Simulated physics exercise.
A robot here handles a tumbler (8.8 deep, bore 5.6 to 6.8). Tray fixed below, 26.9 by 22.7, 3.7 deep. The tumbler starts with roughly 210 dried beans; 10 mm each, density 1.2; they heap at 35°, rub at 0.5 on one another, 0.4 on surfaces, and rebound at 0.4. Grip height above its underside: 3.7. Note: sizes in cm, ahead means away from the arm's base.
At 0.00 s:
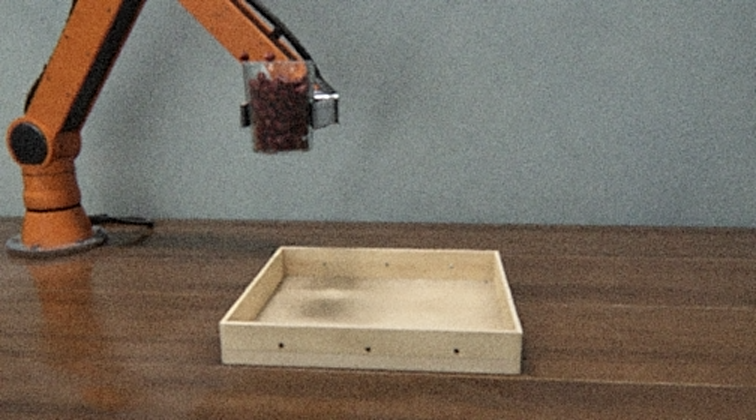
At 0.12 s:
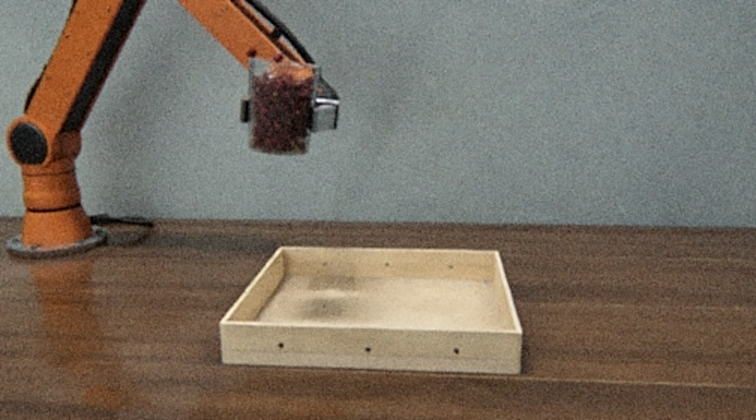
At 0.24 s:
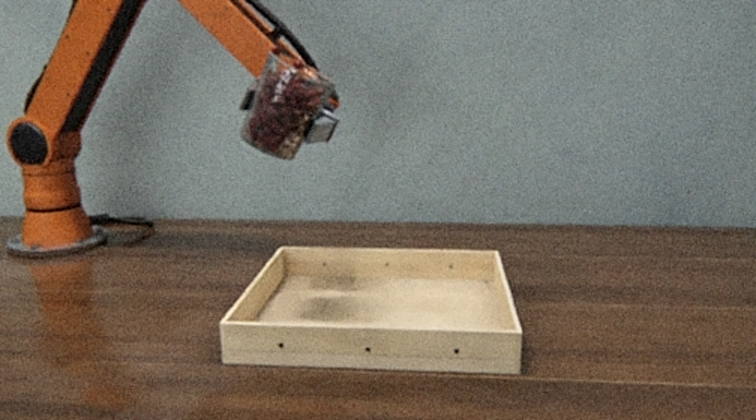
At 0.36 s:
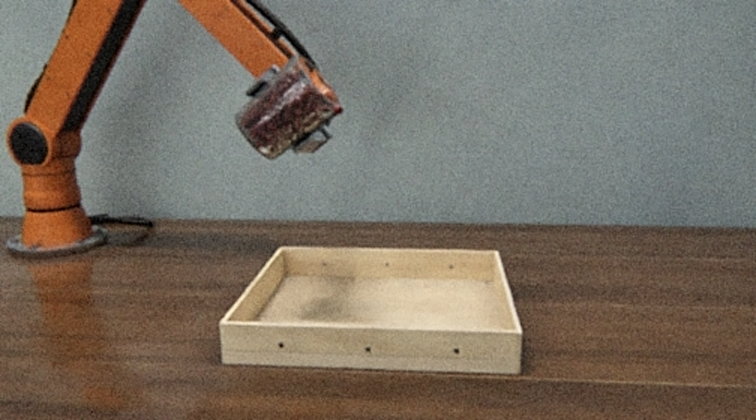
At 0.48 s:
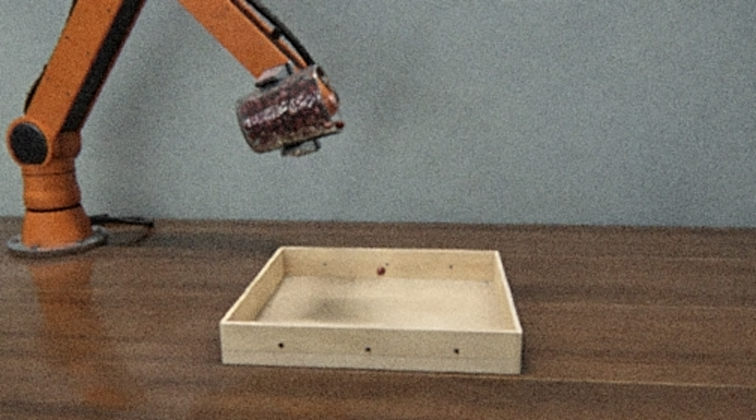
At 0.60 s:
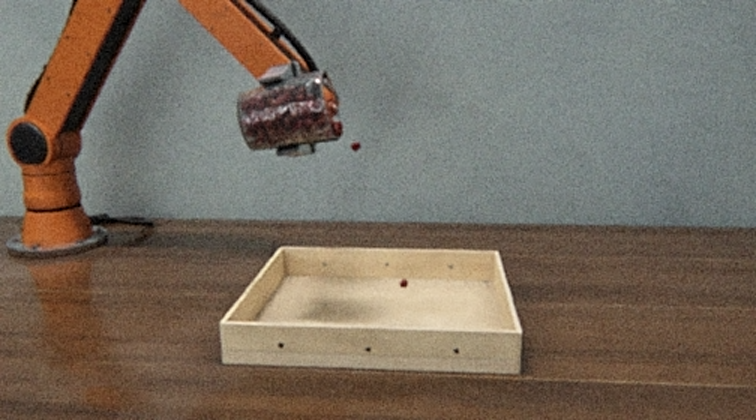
At the start, an orange robot arm holds a clear tumbler heaped with dark red beans upright above a shallow wooden tray. The arm tips the tumbler steadily to the right until it lies nearly on its side. One bean drops into the tray, then another leaves the rim and hangs in midair.
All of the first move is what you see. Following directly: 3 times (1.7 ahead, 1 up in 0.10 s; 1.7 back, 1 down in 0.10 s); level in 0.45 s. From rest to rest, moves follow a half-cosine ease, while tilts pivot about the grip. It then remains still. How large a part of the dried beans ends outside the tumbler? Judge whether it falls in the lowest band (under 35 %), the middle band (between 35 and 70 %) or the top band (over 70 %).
It falls in the middle band.
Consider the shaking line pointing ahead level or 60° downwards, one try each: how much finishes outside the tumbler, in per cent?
Estimates, in order: 35 % then 5 %.
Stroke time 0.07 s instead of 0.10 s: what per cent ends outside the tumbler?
I'd expect some 65 per cent.
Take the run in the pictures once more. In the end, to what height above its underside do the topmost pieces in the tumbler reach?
Height at rest: About 6.0 centimetres.
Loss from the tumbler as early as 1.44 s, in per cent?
Share out: Near 50 %.
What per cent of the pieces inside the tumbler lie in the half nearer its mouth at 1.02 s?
55 per cent.
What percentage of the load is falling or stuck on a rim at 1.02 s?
15 %.
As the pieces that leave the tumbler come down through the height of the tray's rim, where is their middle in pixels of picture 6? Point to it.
Close to pixel (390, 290).
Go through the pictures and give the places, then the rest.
The first picture shows tumbler middle at (281, 108), level; upper third of the load around (280, 90), from x 245 to 305, top at y 55; 206 in the tumbler.
The second picture shows tumbler middle at (282, 108), tilted 8° forward; upper third of the load around (281, 91), from x 250 to 310, top at y 55.
The third picture shows tumbler middle at (284, 109), tilted 27° forward; upper third of the load around (284, 93), from x 250 to 320, top at y 50.
The fourth picture shows tumbler middle at (286, 111), tilted 52° forward; upper third of the load around (287, 97), from x 245 to 340, top at y 75; 205 in the tumbler, 1 in flight or on a rim.
The fifth picture shows tumbler middle at (288, 113), tilted 71° forward; upper third of the load around (286, 100), from x 245 to 380, top at y 85; 205 in the tumbler, 1 in the tray.
The sixth picture shows tumbler middle at (288, 114), tilted 79° forward; upper third of the load around (281, 103), from x 245 to 405, top at y 90; 204 in the tumbler, 1 in the tray, 1 in flight or on a rim.
By 1.02 s, tilted 79° forward, highest piece 23 above the table; 143 in the tumbler, 33 in the tray, 30 in flight or on a rim.
By 1.44 s, tilted 35° forward, highest piece 25 above the table; 105 in the tumbler, 96 in the tray, 5 in flight or on a rim.
By 1.85 s, level, highest piece 24 above the table; 105 in the tumbler, 101 in the tray.
By 2.90 s, level, highest piece 24 above the table; 105 in the tumbler, 101 in the tray.
Final count, 105 in the tumbler, 101 in the tray. That is 49 % outside the tumbler.
